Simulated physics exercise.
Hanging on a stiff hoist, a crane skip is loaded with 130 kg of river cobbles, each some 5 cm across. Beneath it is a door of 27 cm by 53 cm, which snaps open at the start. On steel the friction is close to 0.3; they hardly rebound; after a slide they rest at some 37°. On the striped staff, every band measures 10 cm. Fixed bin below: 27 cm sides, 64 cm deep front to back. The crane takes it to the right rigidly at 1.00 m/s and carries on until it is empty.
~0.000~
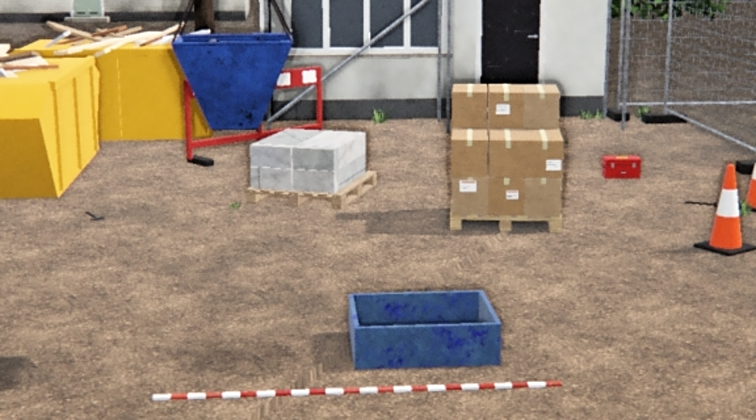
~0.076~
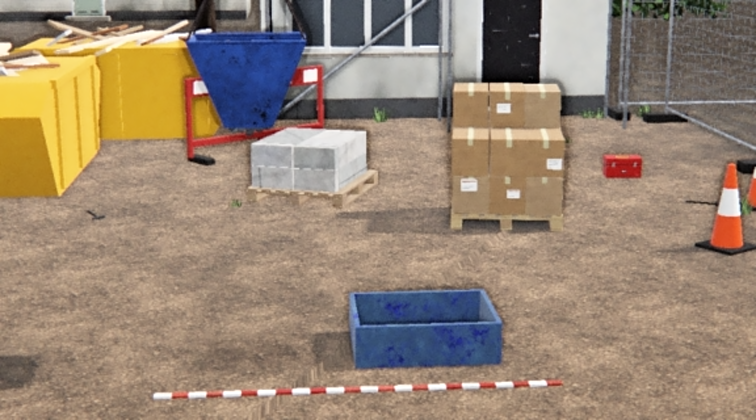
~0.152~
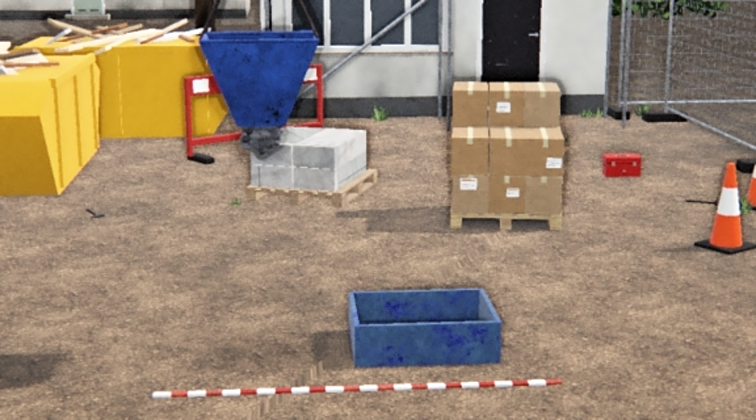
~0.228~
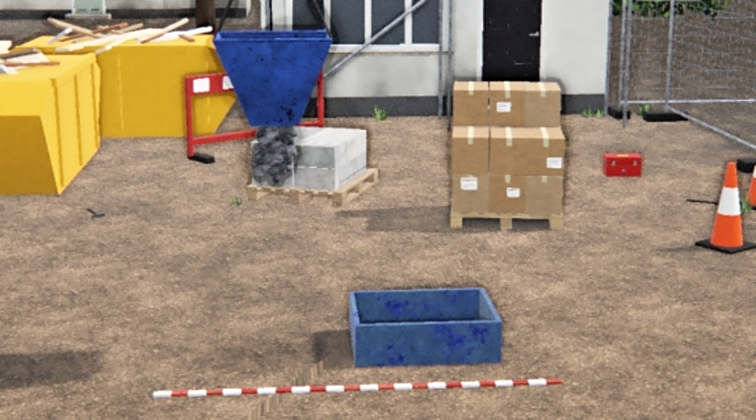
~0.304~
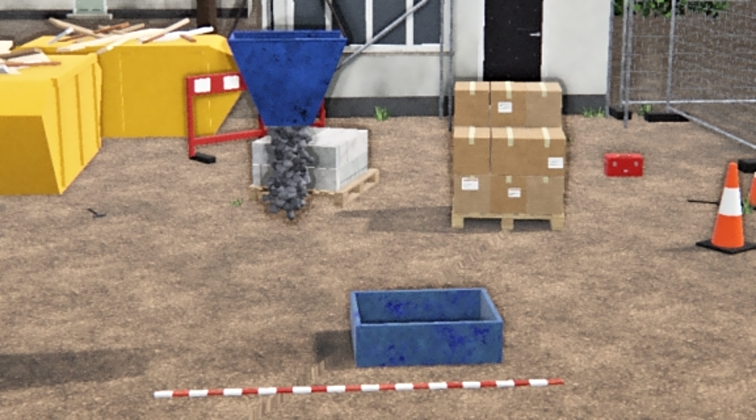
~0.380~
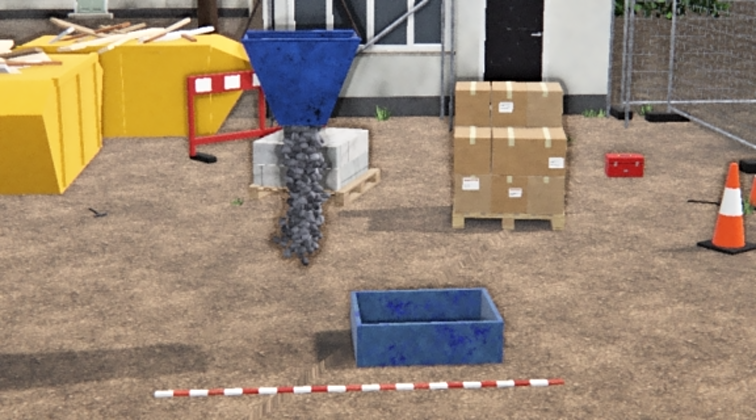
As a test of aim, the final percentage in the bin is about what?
It is about 54 per cent.
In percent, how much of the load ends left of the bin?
Close to 45 in a hundred.
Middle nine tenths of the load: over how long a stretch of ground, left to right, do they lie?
It spans roughly 130 centimetres.
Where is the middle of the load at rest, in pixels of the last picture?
Pixel position of the middle approx (370, 337).
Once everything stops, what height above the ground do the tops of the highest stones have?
22 cm.
After 0.7 s, 0 % in the crane skip, 74 % falling or lying left of the bin, 25 % falling or lying in the bin; the stones farthest right are at (381, 308).
After 1.1 s, 0 % in the crane skip, 44 % falling or lying left of the bin, 54 % falling or lying in the bin, 2 % falling or lying beside or right of the bin; the stones farthest right are at (486, 335).
After 1.7 s, 0 % in the crane skip, 44 % falling or lying left of the bin, 54 % falling or lying in the bin, 2 % falling or lying beside or right of the bin; the stones farthest right are at (491, 332).
After 2.6 s, 0 % in the crane skip, 44 % falling or lying left of the bin, 54 % falling or lying in the bin, 2 % falling or lying beside or right of the bin; the stones farthest right are at (491, 332).
After 4.5 s, 0 % in the crane skip, 44 % left of the bin, 54 % in the bin, 2 % beside or right of the bin; the stones farthest right are at (491, 332).
